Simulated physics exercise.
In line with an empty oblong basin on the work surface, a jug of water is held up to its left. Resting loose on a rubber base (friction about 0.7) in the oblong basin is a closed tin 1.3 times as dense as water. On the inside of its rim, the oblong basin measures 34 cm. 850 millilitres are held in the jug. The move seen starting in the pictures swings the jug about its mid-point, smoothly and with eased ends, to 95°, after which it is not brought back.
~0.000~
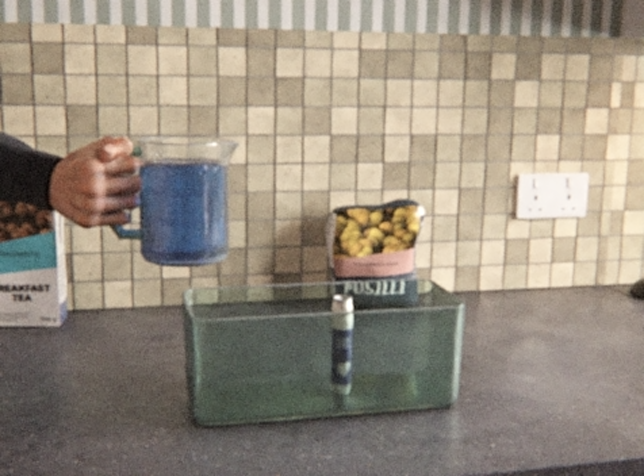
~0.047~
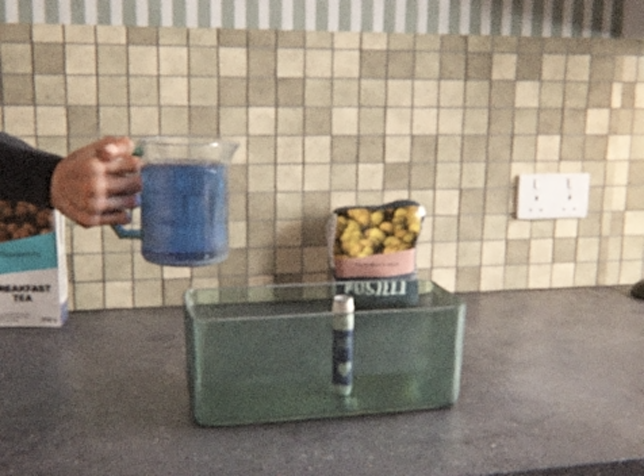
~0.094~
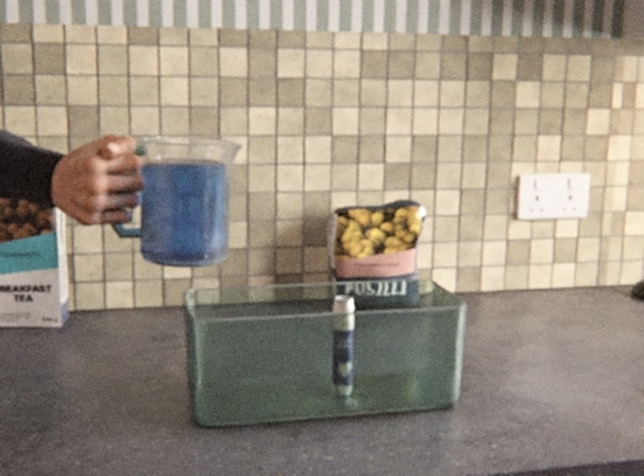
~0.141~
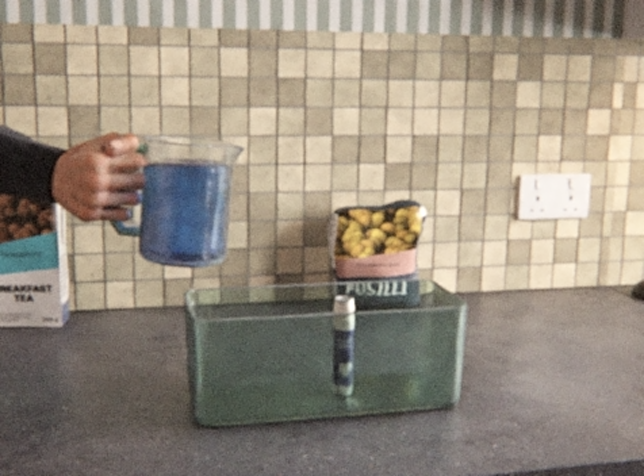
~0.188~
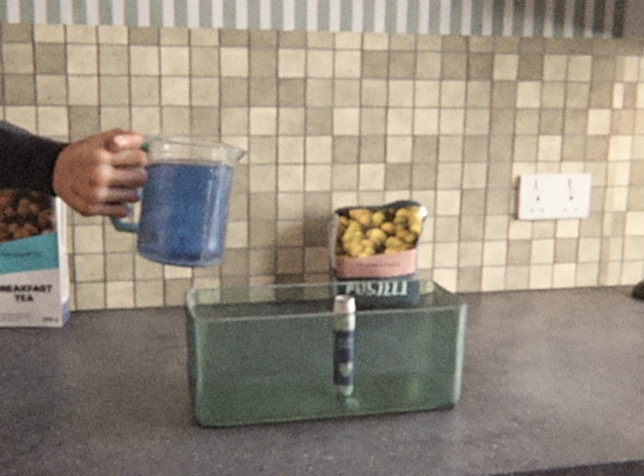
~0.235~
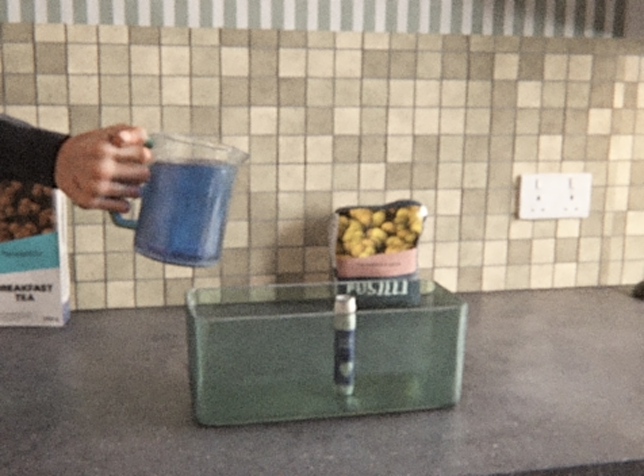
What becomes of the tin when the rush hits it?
Still erect.
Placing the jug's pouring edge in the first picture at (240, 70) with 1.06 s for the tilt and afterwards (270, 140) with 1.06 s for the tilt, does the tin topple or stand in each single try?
Run one: It tumbles. Run two: It tumbles.
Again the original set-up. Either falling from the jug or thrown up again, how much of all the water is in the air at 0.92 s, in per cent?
Around 18 per cent of the liquid is in flight.
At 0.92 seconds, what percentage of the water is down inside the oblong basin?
About 32 %.
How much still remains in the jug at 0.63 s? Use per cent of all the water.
Around 90 in a hundred.
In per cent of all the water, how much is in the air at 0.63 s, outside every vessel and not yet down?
Roughly 9 percent.
By 0.63 s the tilt is 62° and 90 per cent is still to pour; the tin stands where it began.
By 0.92 s the tilt is 91° and 50 per cent is still to pour; the tin stands where it began.
By 1.23 s the tilt is 95° and 15 per cent is still to pour; the tin stands 1 cm from where it began.
By 1.56 s the tilt is 95° and 4 per cent is still to pour; the tin stands 1 cm from where it began.
At rest the tin stands 1 cm from where it began.
